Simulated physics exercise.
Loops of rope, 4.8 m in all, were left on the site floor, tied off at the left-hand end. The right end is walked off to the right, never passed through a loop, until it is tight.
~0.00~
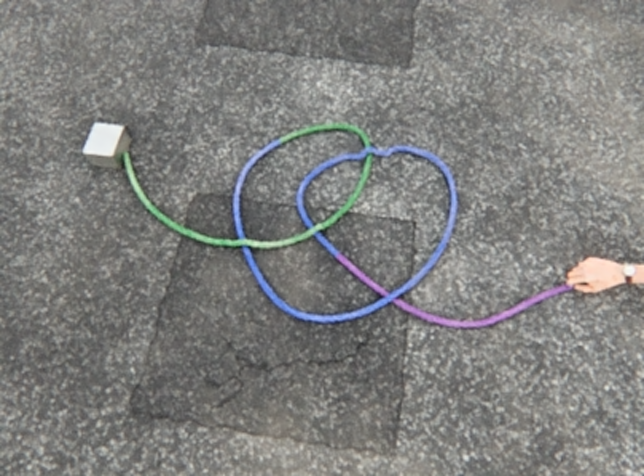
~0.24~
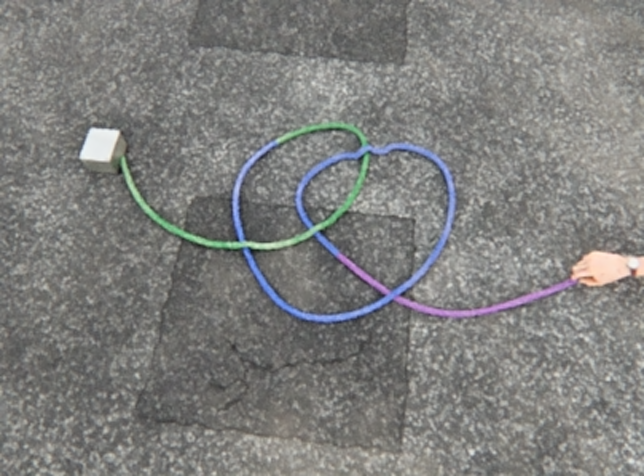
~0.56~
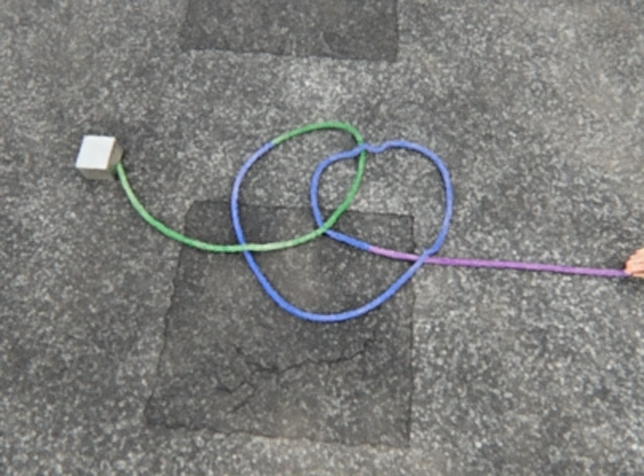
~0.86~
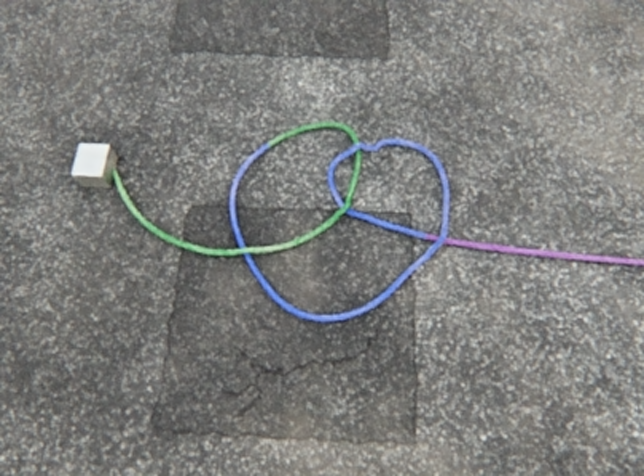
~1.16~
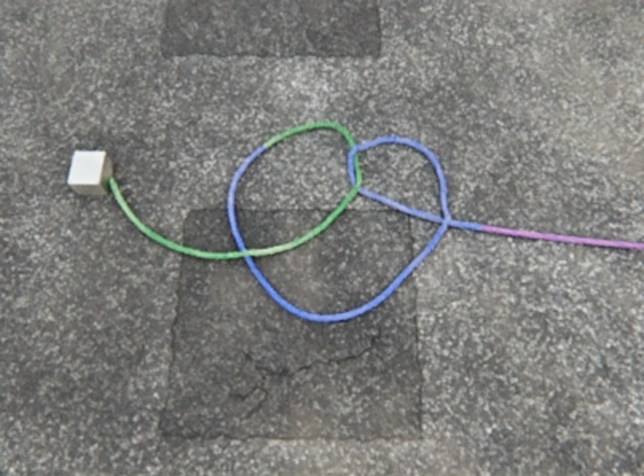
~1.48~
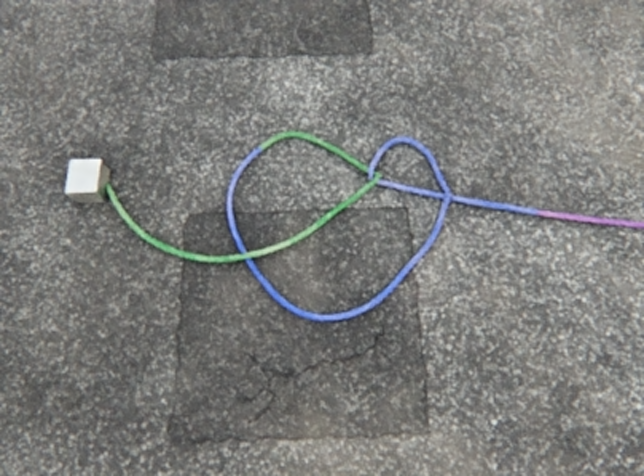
A looped multicoloured rope shifts as a hand pulls its purple end right, shrinking one loop.
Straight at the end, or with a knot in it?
The rope tightens into a knot.
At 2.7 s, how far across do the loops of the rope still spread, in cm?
Some 48 cm.
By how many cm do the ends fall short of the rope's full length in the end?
About 20 cm.
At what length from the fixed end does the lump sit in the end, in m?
About 1.2 m.
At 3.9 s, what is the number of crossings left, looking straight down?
The count is 3.
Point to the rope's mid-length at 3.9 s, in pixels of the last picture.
Around (488, 218).
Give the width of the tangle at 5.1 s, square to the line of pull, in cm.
About 18 cm.
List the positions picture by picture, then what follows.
Crossings (245, 246) green over blue, (316, 233) green over blue, (369, 149) blue over green, (392, 298) blue over purple; rope runs through (209, 240) (323, 127) (326, 319) (391, 151) (418, 313); grip (572, 286), in the first picture.
Rope runs through (209, 243) (329, 319) (420, 308); grip (577, 279), in the second picture.
Rope runs through (210, 247) (333, 318) (465, 262); grip (630, 273), in the third picture.
Rope runs through (210, 252) (335, 318) (521, 251), in the fourth picture.
Rope runs through (211, 256) (338, 317) (575, 240), in the fifth picture.
Rope runs through (212, 259) (302, 135) (341, 316) (378, 156) (630, 224), in the sixth picture.
By 2.7 s, the ends are 3.0 m apart, loops still 49 cm across.
By 3.9 s, the ends are 3.7 m apart, loops still 20 cm across.
By 5.1 s, the ends are 4.4 m apart, loops still 18 cm across.
By 6.4 s, the ends are 4.6 m apart, loops still 8 cm across.
By 6.7 s, the ends are 4.6 m apart, loops still 7 cm across.
